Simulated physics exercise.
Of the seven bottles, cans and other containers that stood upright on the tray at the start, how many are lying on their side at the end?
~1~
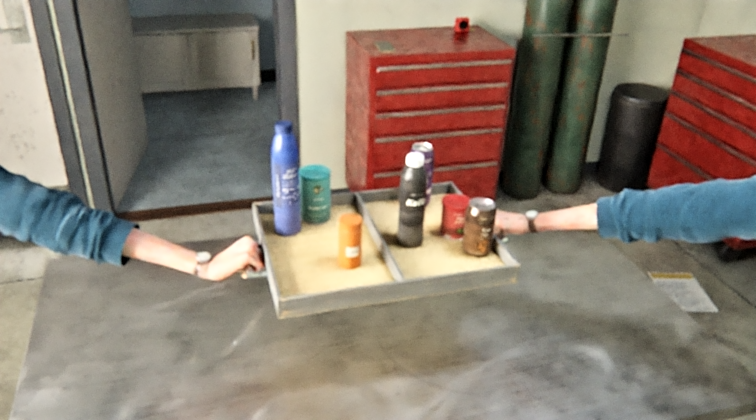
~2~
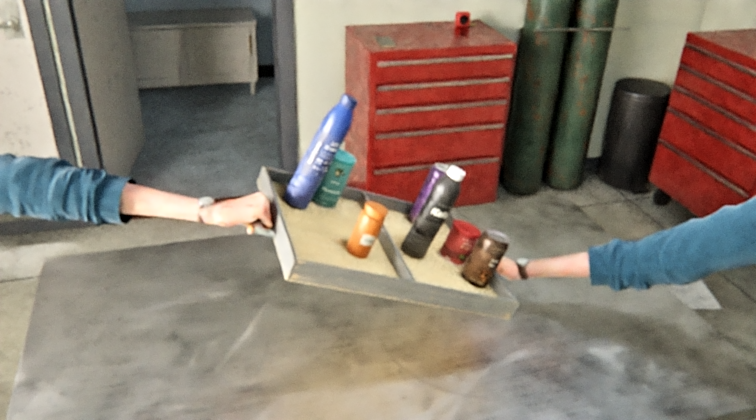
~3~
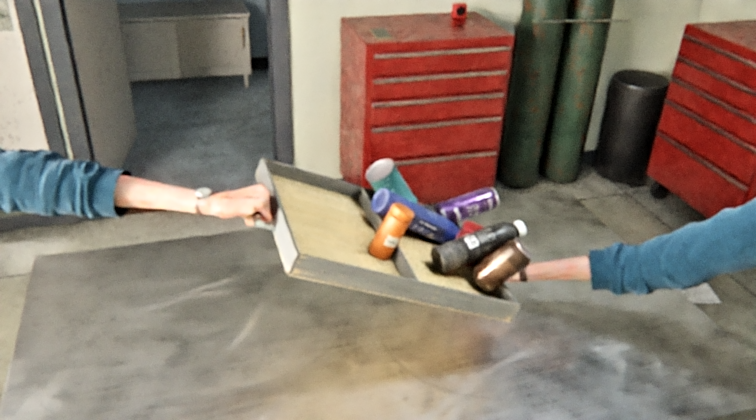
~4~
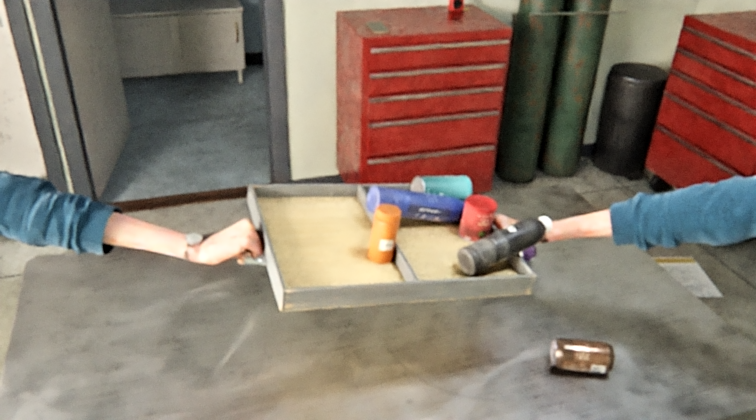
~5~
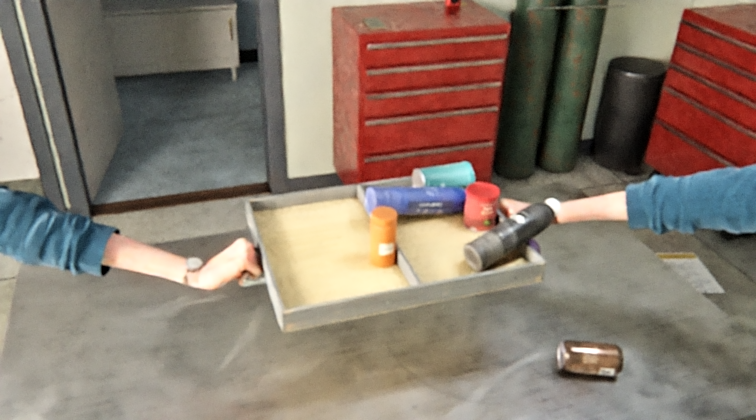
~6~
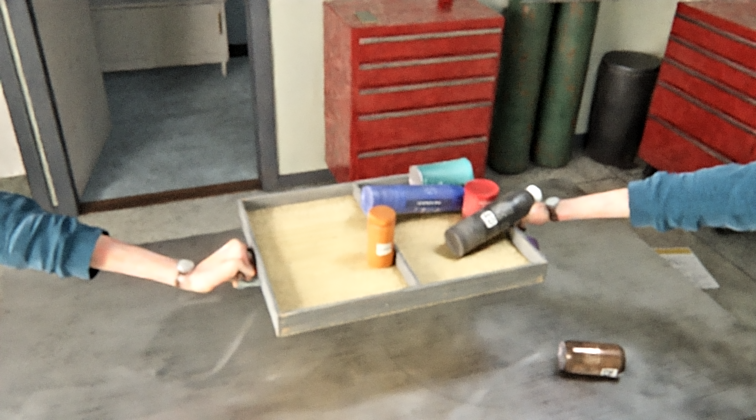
Five of them end up on their side, which are the blue bottle, the black bottle, the turquoise tin, the brown can and the purple can.
